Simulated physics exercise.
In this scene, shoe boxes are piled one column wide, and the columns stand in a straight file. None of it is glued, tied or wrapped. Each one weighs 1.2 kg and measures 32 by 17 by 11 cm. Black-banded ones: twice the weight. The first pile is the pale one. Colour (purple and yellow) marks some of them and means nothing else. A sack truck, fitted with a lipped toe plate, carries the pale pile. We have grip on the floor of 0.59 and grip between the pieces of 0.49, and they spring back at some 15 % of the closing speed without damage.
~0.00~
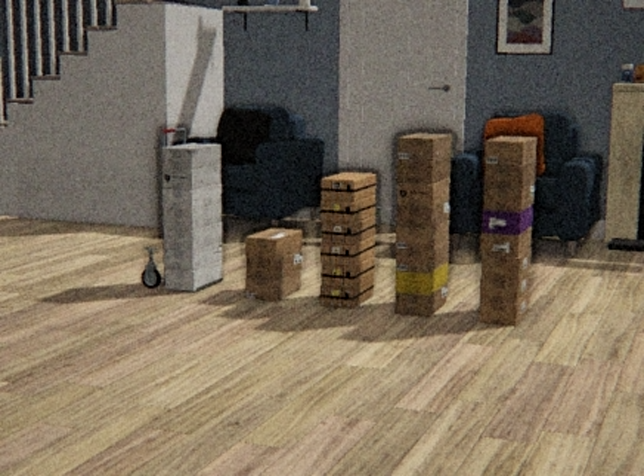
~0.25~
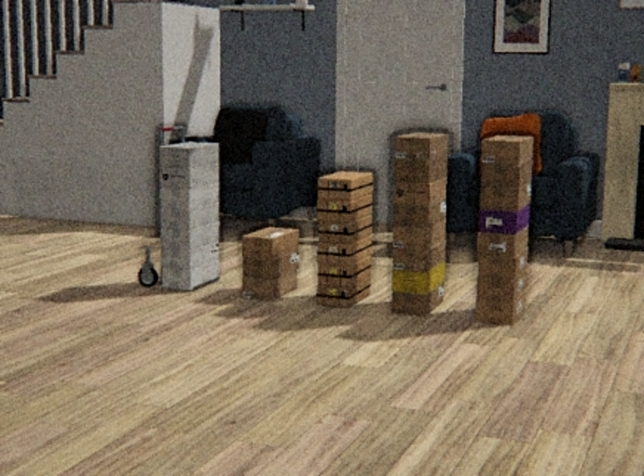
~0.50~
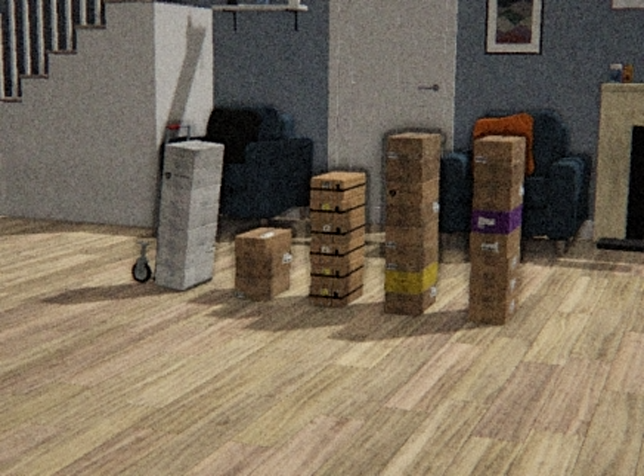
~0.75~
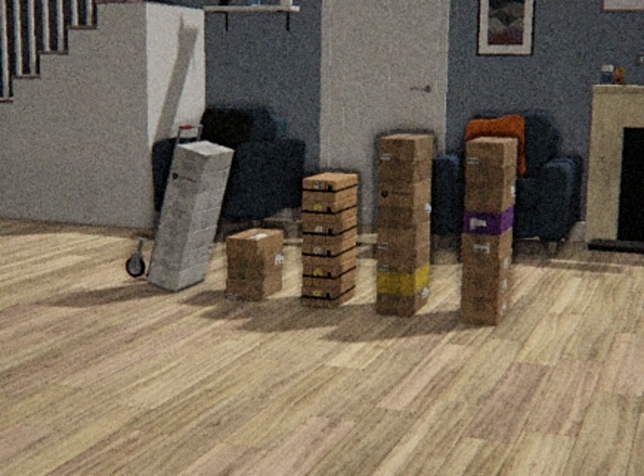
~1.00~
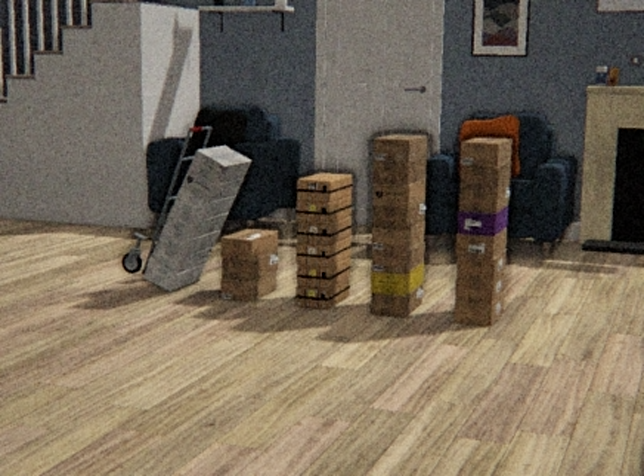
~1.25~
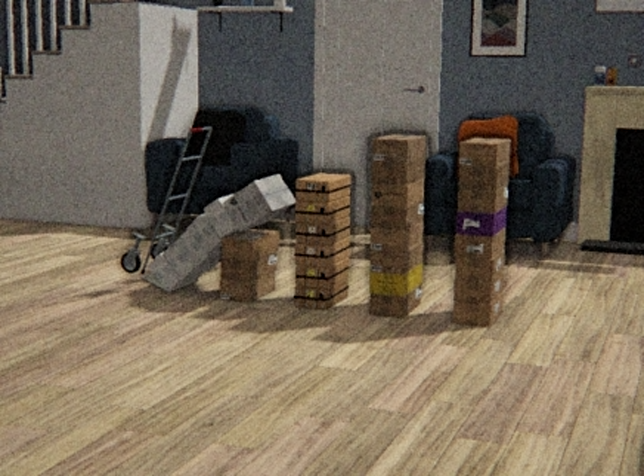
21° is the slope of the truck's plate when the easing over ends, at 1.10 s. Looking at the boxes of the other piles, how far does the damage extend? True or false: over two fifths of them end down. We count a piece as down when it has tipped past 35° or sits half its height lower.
False.
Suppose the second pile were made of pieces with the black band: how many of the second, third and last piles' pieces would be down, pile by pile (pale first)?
Second: 0; third: 0; last: 0.
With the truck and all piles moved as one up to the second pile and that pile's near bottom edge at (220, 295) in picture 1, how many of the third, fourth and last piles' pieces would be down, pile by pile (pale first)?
Pile by pile, you'd see third at 0, fourth at 0 and last at 0 down.
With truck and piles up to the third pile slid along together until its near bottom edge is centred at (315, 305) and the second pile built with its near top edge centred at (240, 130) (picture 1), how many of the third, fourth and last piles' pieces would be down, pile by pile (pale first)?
Counts down - third: 6; fourth: 8; last: 8.
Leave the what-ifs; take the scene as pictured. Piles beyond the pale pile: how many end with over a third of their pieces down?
The number of such piles is 0.
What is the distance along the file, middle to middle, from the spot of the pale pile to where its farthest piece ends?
I'd say close to 70 cm along.
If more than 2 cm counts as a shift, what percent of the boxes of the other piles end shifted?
I get 5 %.
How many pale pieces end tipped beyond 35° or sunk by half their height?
In total, 7 of the pale pieces.
After 1.31 s, 7 of the pale pile down; none of the 25 other boxes down, 1 disturbed.
After 1.56 s, 7 of the pale pile down; none of the 25 other boxes down, 3 disturbed.
In the end (2.3 s), 7 of the pale pile down; none of the 25 other boxes down, 3 disturbed; purple box unmoved; yellow box unmoved. That is 0 per cent. From the last view, middles, purple box near (482, 219), yellow box near (396, 278).
